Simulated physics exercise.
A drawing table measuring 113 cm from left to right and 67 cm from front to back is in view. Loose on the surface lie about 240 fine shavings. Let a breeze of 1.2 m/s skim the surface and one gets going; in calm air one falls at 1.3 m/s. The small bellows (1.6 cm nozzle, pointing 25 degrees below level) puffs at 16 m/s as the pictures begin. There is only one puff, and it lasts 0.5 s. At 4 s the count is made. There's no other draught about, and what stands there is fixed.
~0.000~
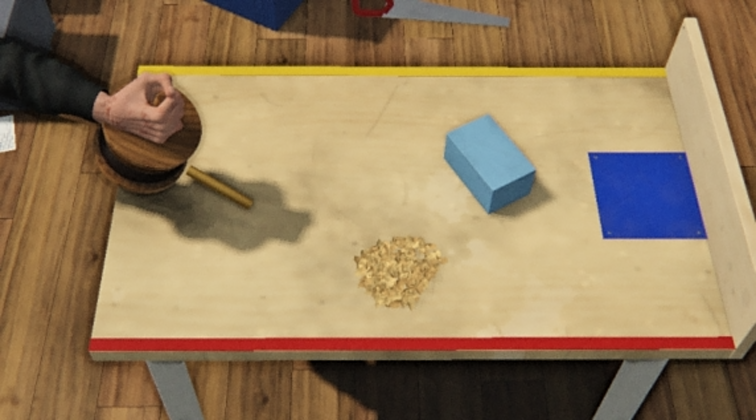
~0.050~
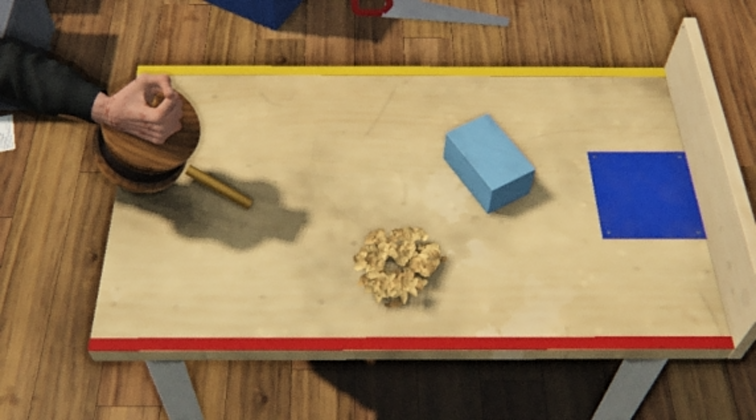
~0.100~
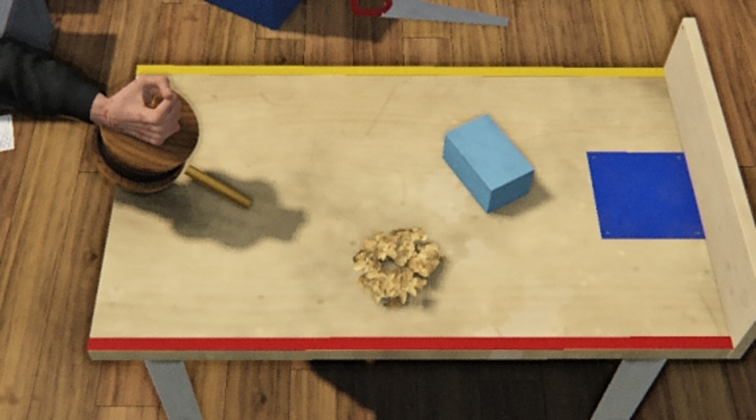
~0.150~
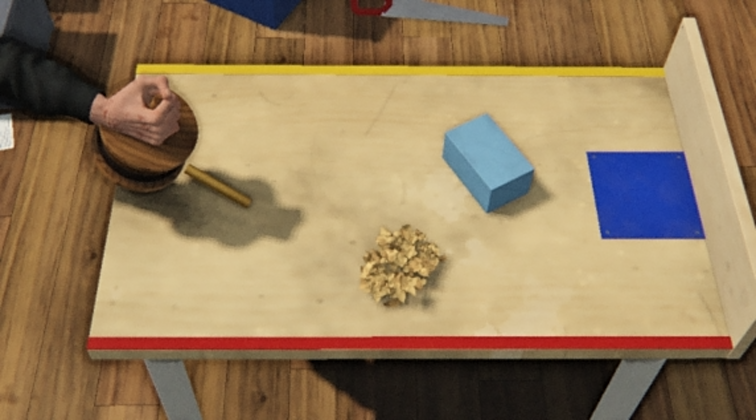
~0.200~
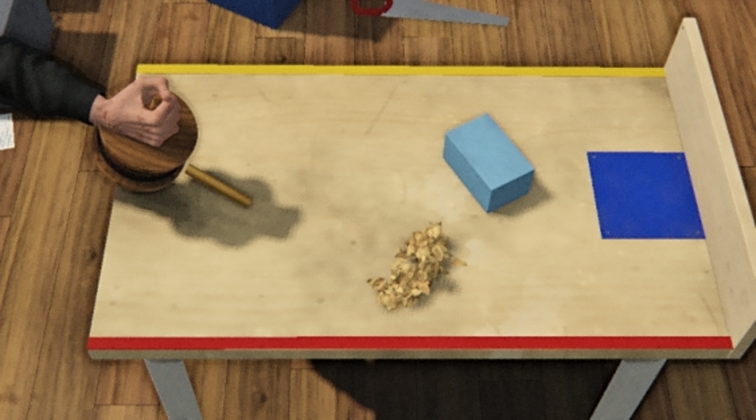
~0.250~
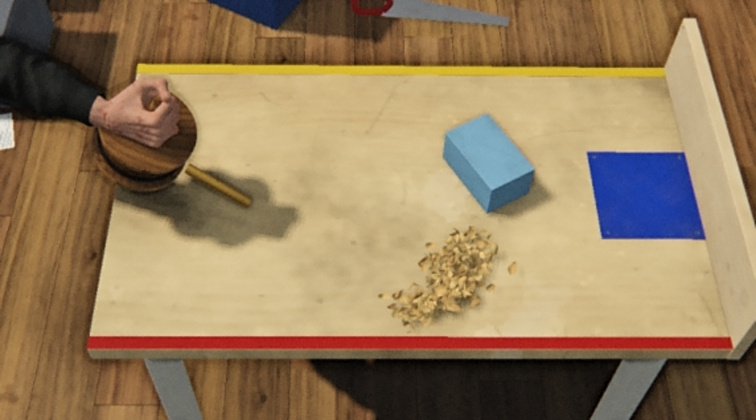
A loose pile of pale golden shavings shifts on a light wooden table seen from high above, with a plank floor around it. A dark-sleeved hand rests on round brown wooden bellows at the left, their nozzle pointing right, while a light blue block and blue mat lie to the right between yellow far and red near edges. The shavings first ruffle in place, then slide rightward and spread out, while the hand, block and view stay still.
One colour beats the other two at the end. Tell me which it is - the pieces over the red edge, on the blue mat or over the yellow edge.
The red one.
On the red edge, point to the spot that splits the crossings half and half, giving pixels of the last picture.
Midpoint of crossings, approx. (551, 350).
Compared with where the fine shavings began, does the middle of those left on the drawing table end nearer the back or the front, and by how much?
The middle moved forwards, roughly 5 cm.
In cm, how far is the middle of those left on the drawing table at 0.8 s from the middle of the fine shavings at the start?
It works out to close to 55 cm.
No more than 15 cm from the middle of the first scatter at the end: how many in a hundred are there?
I'd put the share at around 0 percent.
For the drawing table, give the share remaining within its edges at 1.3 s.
About 40 per cent remain.
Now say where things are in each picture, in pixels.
In the first picture, the middle of the fine shavings is near (397, 269), none has stirred yet and the mouth of the small bellows is at (251, 205).
In the second picture, the middle of the fine shavings is near (405, 263), none has stirred yet, the red edge is centred on (414, 350), the yellow edge is centred on (403, 67) and the blue mat is centred on (645, 194).
In the third picture, the middle of the fine shavings is near (404, 263), none has stirred yet and the top of a block is at (490, 151).
In the fourth picture, the middle of the fine shavings is near (404, 263), the farthest in sight from the small bellows is at (440, 259) and about 10 % have left their places.
In the fifth picture, the middle of the fine shavings is near (418, 272), the farthest in sight from the small bellows is at (459, 264) and about 60 % have left their places.
In the sixth picture, the middle of the fine shavings is near (448, 284), the farthest in sight from the small bellows is at (513, 269) and about 95 % have left their places.
After 0.8 s, 59 % are over the red edge, 0 % over the yellow edge and 3 % on the blue mat; the middle of those left on the top is near (685, 285); 52 % are gone or lie where they will stay.
After 1.3 s, 62 % are over the red edge, 0 % over the yellow edge and 4 % on the blue mat; the middle of those left on the top is near (685, 285); 100 % are gone or lie where they will stay.
After 2.2 s, 62 % are over the red edge, 0 % over the yellow edge and 4 % on the blue mat; the middle of those left on the top is near (685, 285); 100 % are gone or lie where they will stay.
After 4.0 s, at the end, 62 % are over the red edge, 0 % over the yellow edge and 4 % on the blue mat; the middle of those left on the top is near (685, 285).
